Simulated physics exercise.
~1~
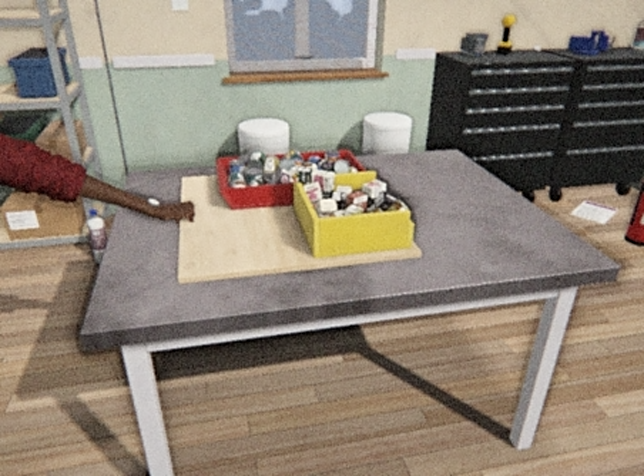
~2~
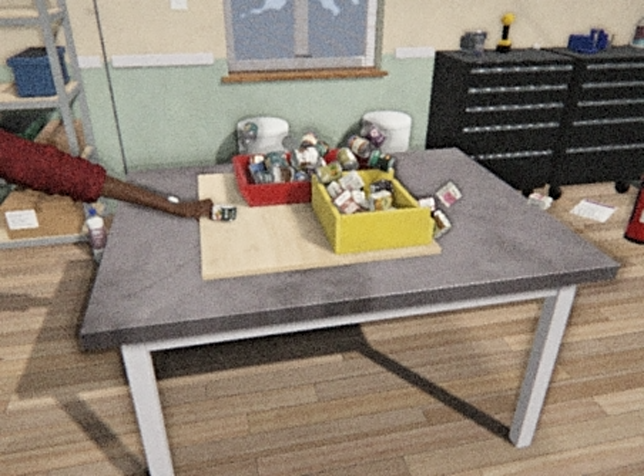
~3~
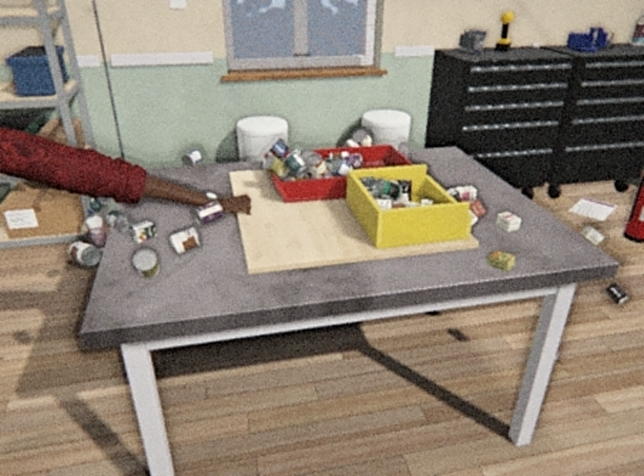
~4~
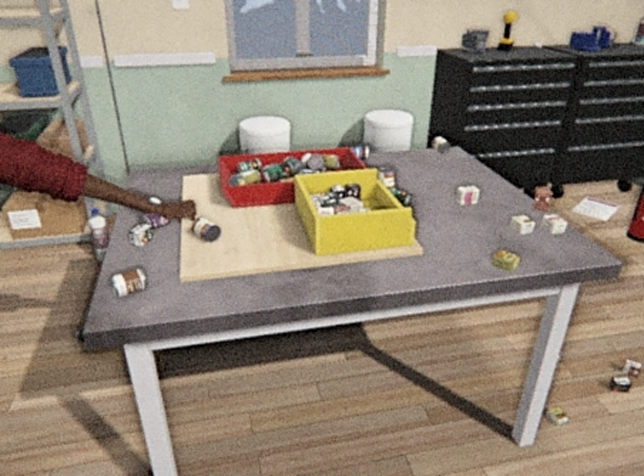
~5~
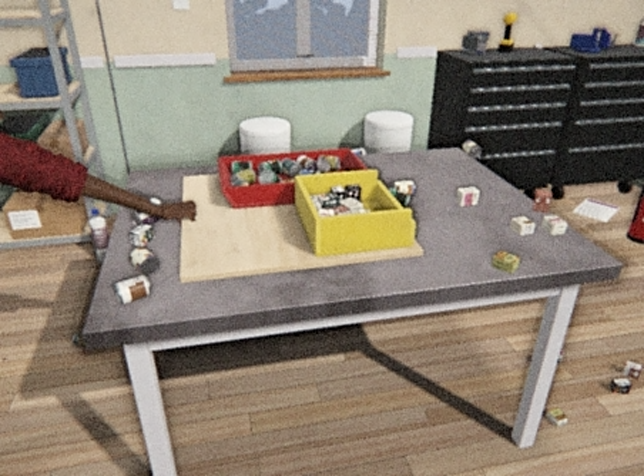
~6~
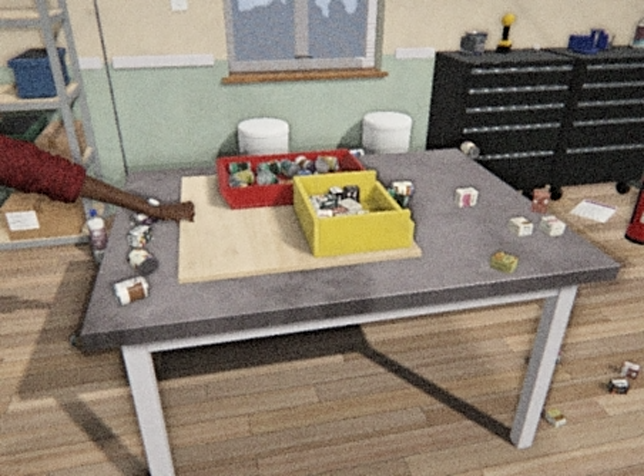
We see an arm beside a wooden board on a grey table, the board sliding right and back beneath a red tray of tins and a yellow tray of cartons. Pieces spill onto the table and floor, leaving both trays partly filled as the board rests where it began.
